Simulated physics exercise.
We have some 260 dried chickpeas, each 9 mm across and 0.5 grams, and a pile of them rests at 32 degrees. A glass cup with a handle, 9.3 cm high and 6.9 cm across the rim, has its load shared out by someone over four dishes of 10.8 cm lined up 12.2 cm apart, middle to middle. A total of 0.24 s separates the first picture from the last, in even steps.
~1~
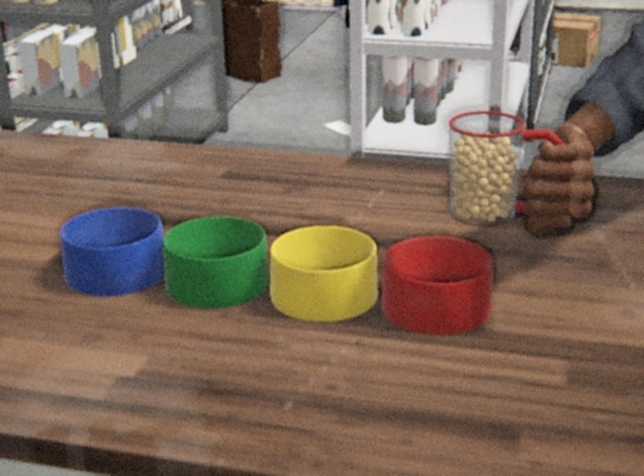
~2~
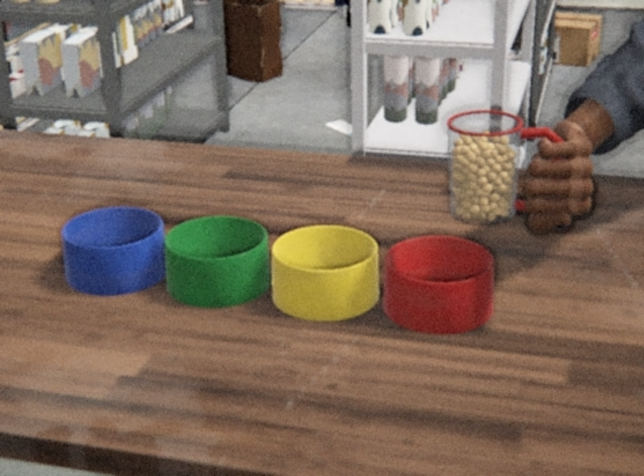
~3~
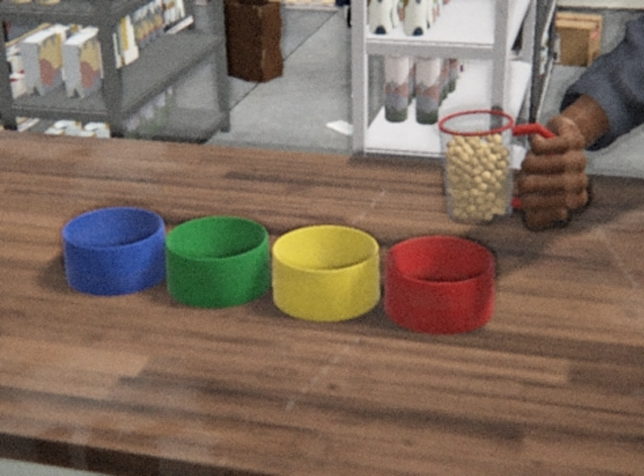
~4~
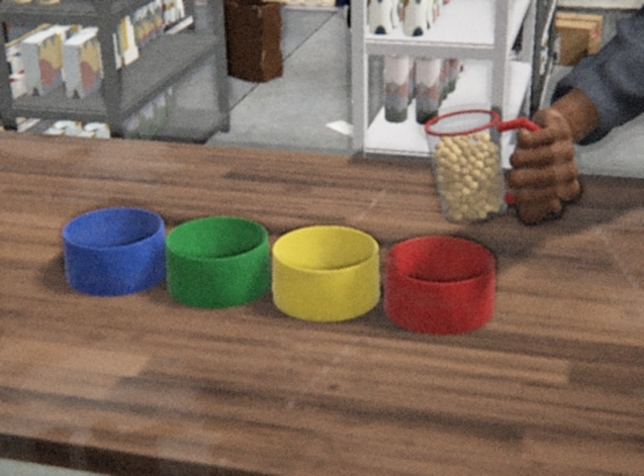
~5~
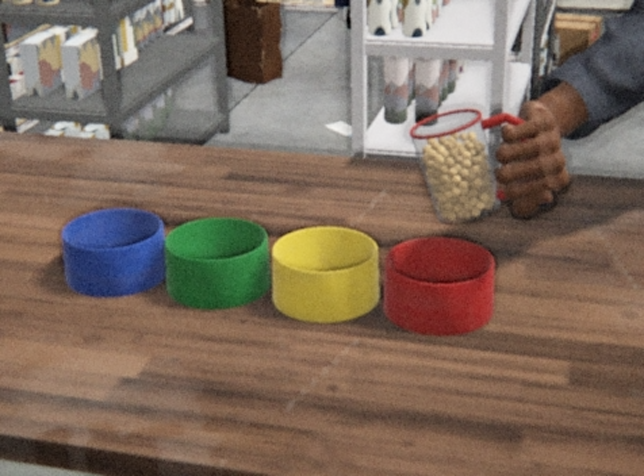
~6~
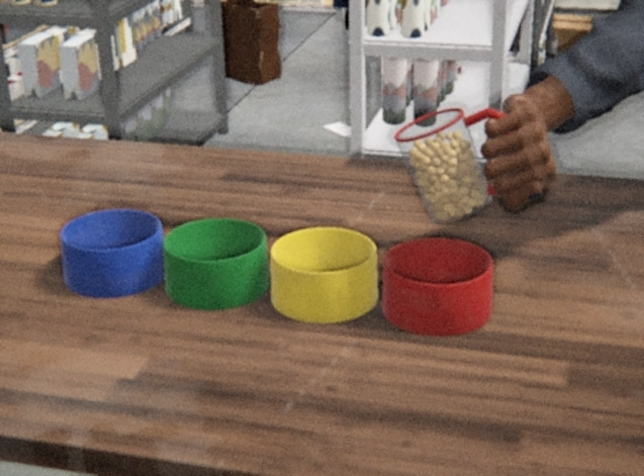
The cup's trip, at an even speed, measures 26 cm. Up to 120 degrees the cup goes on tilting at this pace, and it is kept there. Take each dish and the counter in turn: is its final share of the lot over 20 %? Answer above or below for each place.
Red: Below, blue: Below, green: Above, yellow: Below, counter: Below.
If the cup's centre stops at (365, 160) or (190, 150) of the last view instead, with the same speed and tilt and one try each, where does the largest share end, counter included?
Try 1 - yellow; try 2 - green.
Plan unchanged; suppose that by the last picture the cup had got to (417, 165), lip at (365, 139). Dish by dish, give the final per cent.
Then red 0, blue 10, green 70, and yellow 0.
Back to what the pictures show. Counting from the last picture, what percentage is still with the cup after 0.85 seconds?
Near 75 per cent of the load.
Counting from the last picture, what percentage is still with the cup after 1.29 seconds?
Roughly 0 %.
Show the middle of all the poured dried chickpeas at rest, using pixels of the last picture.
(202, 269).
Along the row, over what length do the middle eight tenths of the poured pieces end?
Some 7 centimetres.
Then, 0.51 s after the last picture, tilt 83 degrees; cup holds 100 %.
Then, 0.85 s after the last picture, tilt 120 degrees; cup holds 75 %, green 20 %.
Then, 1.29 s after the last picture, tilt 120 degrees; cup holds 0 %, blue 5 %, green 90 %.
In the end, red 0 %, blue 5 %, green 90 %, yellow 0 %, counter 10 %.
